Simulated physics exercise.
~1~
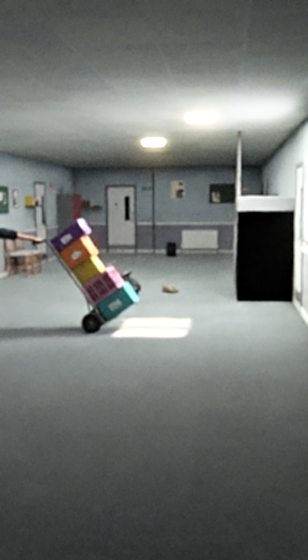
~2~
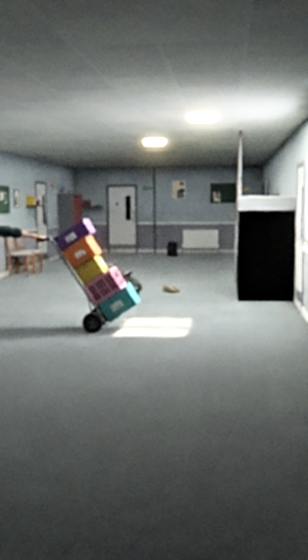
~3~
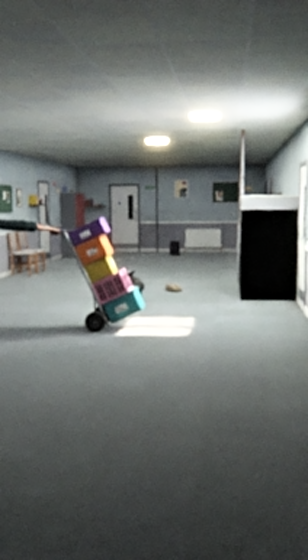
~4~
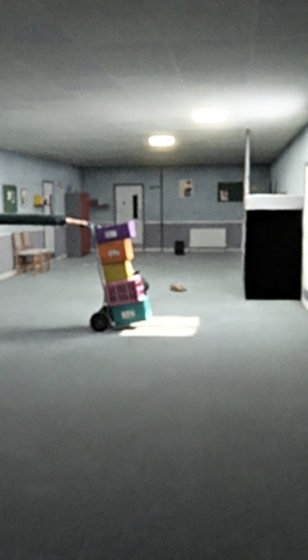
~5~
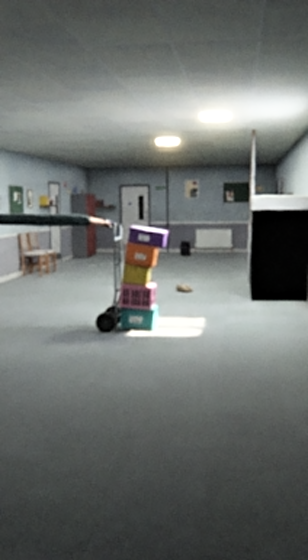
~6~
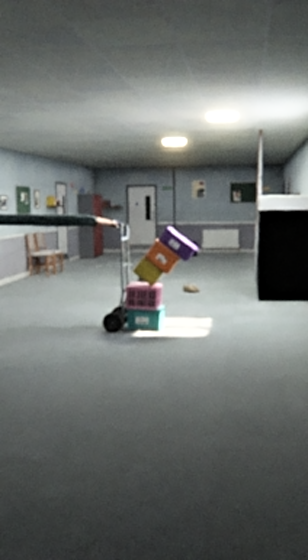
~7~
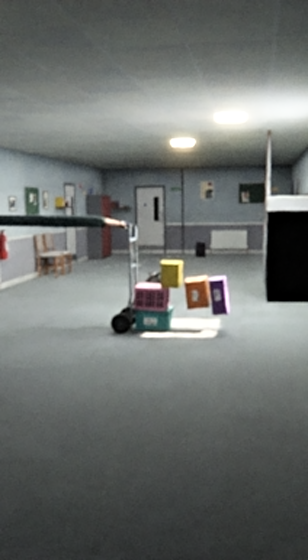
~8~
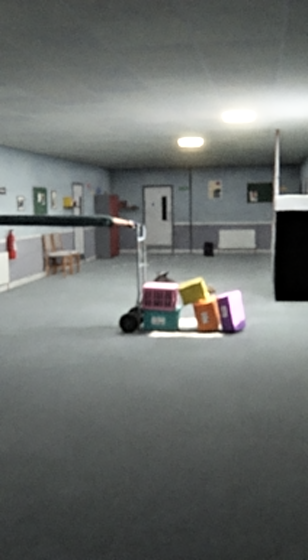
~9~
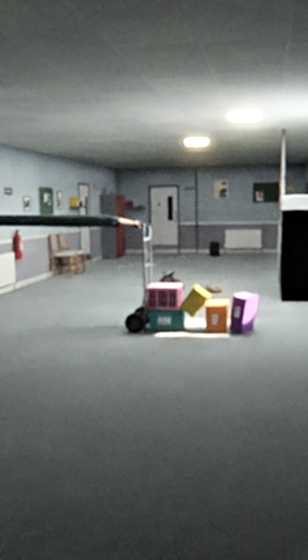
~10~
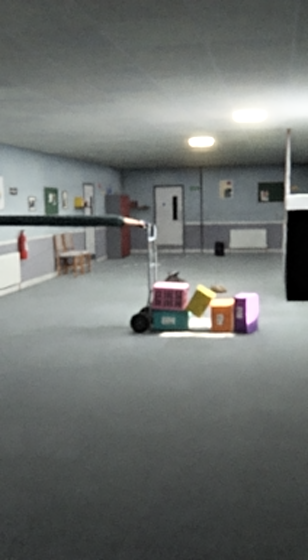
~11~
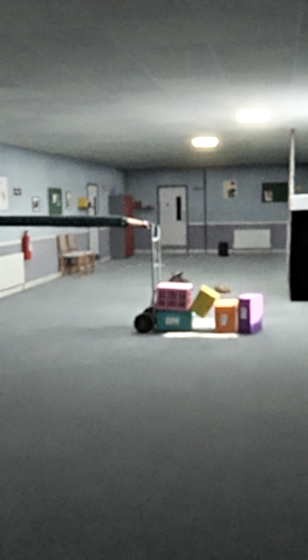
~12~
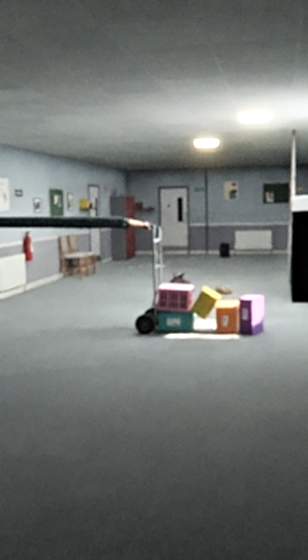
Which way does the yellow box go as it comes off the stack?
The yellow box moves to the right, tumbling down and ending up tilted beside the pink crate.
